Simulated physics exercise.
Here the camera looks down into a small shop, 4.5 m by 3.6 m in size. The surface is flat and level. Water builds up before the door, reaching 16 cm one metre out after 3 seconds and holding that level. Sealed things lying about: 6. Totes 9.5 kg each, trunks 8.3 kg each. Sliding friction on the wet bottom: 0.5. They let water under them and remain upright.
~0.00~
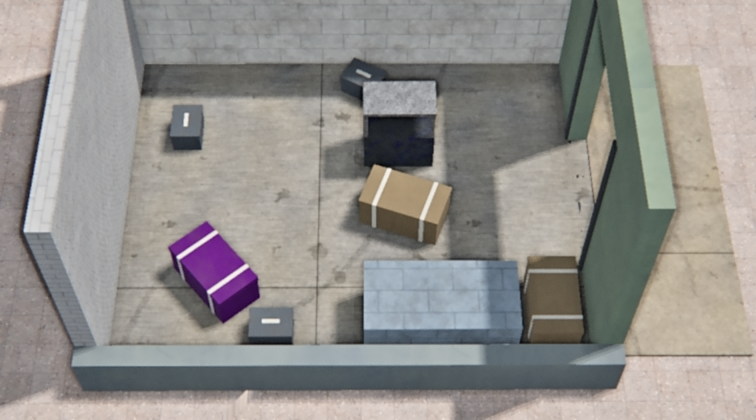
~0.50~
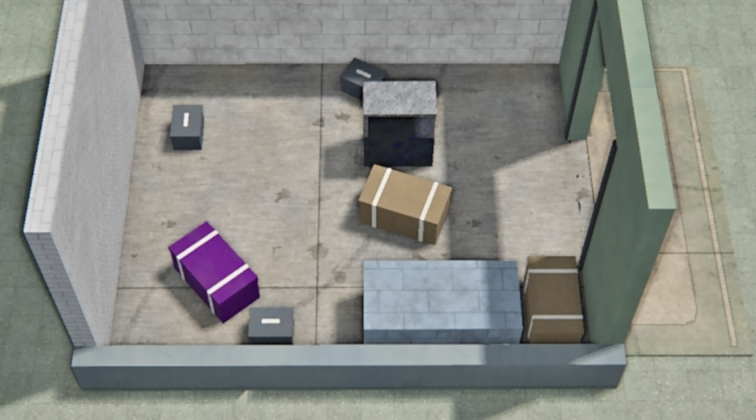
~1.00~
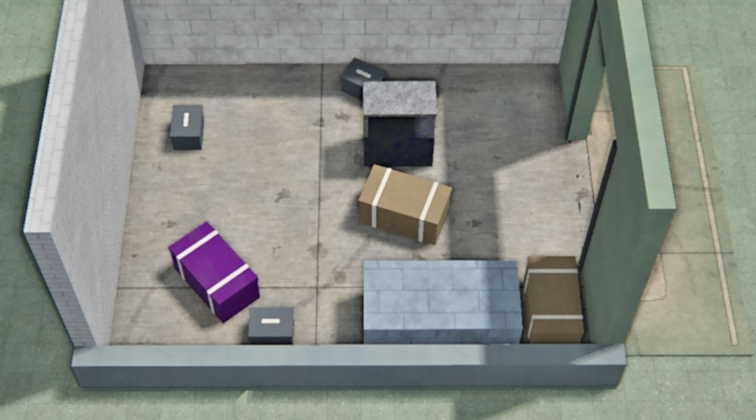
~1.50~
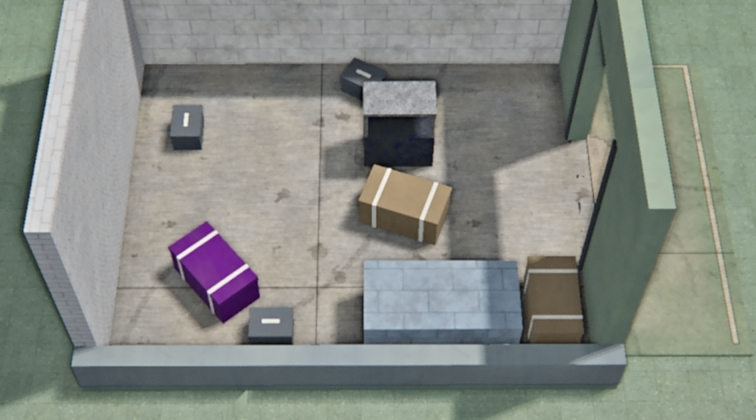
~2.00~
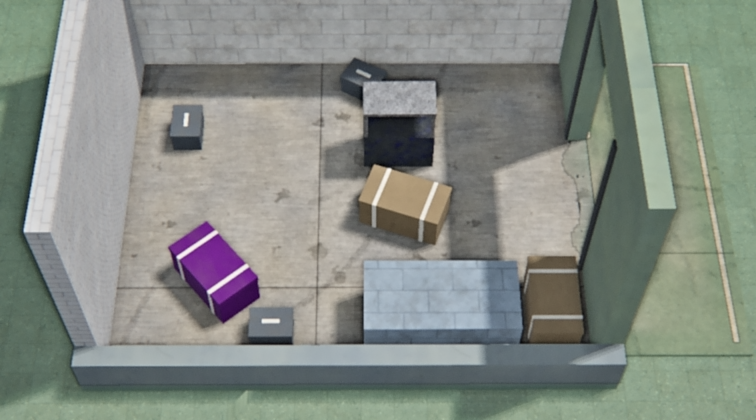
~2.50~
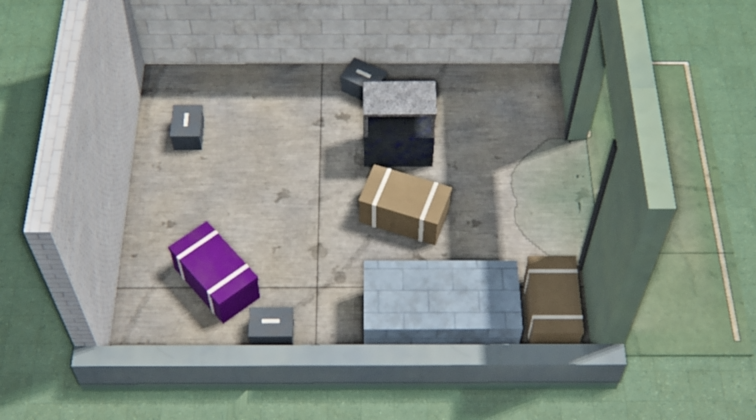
Small roofless shop with scattered trunks and boxes sitting still, ground outside turning green, then a clear puddle spreading inside the doorway.
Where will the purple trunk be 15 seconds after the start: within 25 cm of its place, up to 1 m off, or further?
By then it has been shoved a bit.
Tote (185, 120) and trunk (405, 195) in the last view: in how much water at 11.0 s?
First roughly 9 cm, second roughly 11 cm.
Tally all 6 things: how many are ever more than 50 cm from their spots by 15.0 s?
4.
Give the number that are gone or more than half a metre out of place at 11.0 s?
At that moment it comes to 2.
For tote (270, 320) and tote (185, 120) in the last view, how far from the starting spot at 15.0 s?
First 60 cm, then 140 cm.
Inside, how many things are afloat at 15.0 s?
The count is 6.
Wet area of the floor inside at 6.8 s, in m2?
Wet area: Approx. 13 m2.
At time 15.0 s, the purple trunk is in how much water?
I'd put it at about 12 cm.
After 3.5 s the purple trunk is near (213, 262), 0.0 m from its start, aground; 0 afloat.
After 6.8 s the purple trunk is near (147, 294), 0.7 m from its start, afloat; 2 afloat.
After 11.0 s the purple trunk is near (246, 320), 0.7 m from its start, afloat; 4 afloat.
After 15.0 s the purple trunk is near (266, 303), 0.7 m from its start, afloat; 6 afloat.
